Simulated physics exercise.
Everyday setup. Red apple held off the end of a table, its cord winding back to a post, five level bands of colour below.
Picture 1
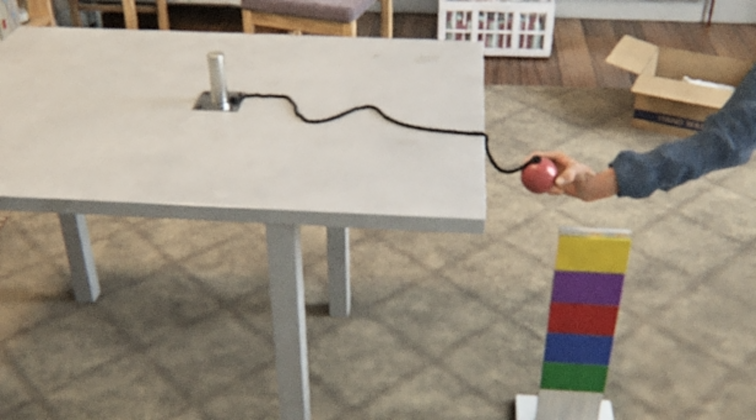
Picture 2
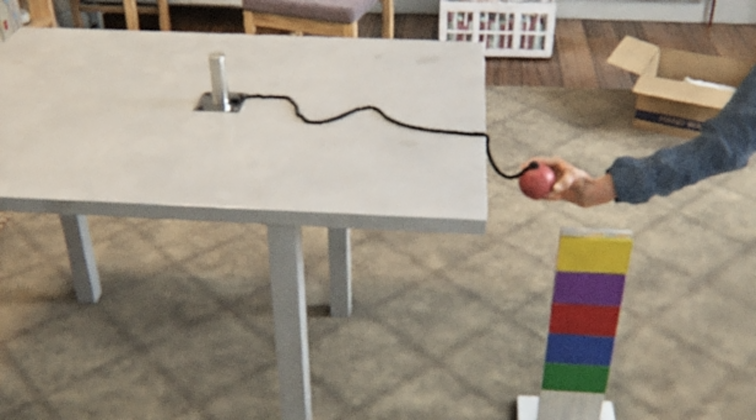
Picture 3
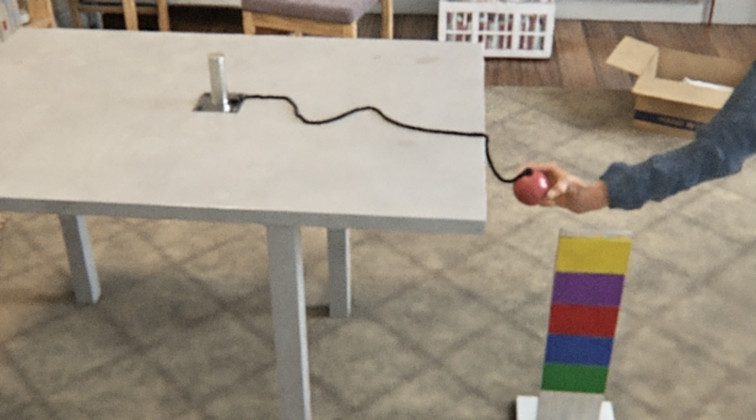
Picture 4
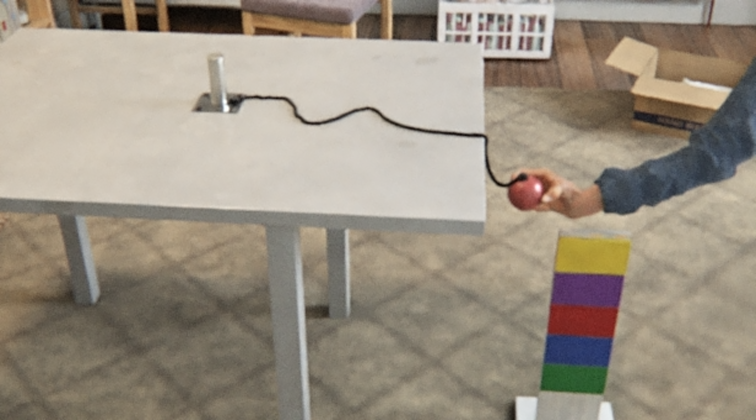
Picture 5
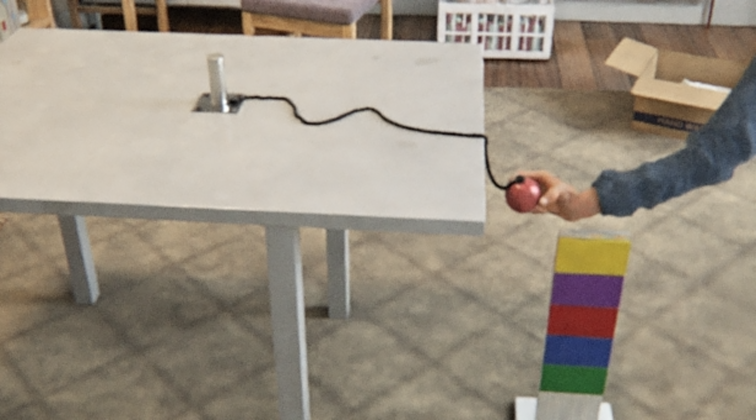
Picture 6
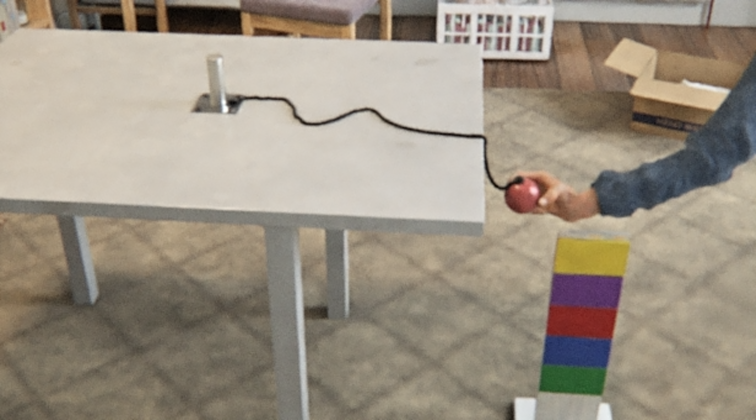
Beside a grey table, a hand holding a red ball on a black cord lowers it slightly and moves it left.
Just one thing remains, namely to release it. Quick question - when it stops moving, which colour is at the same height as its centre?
I would say purple.
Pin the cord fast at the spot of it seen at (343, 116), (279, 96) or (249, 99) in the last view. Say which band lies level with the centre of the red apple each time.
Lab note: Try 1 yellow; try 2 purple; try 3 purple.
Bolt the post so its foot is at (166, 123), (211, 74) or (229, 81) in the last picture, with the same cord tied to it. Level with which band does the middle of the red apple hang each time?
Result 1: Yellow. Result 2: Yellow. Result 3: Purple.
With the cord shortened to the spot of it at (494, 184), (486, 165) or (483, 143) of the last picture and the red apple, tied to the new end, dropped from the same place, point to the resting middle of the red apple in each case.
About (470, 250) first, then about (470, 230), and finally about (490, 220).
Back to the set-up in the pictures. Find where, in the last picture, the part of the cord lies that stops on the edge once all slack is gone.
Approximately at (411, 129) in the final frame.
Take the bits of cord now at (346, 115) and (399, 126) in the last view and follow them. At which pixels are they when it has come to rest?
They finish at (396, 118) and (474, 125) respectively.
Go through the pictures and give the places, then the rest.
In the first frame, red apple (539, 176); yellow (593, 256); purple (588, 289); red (583, 320); blue (579, 350); green (574, 379).
In the second frame, red apple (537, 182); cord through (263, 97) (303, 117) (357, 109) (413, 127) (484, 138).
In the third frame, red apple (531, 188).
In the fourth frame, red apple (525, 193); cord through (261, 98) (302, 118) (356, 110) (411, 128) (483, 139).
In the fifth frame, red apple (523, 195).
In the sixth frame, red apple (522, 196); cord through (260, 99) (301, 119) (355, 111) (410, 129) (482, 140).
Soon after, apple near (496, 269); level with purple.
Then, apple near (443, 266); level with purple.
Further on, apple near (478, 278); level with purple.
At rest, apple near (483, 278); level with purple. Its middle rests at the purple band.
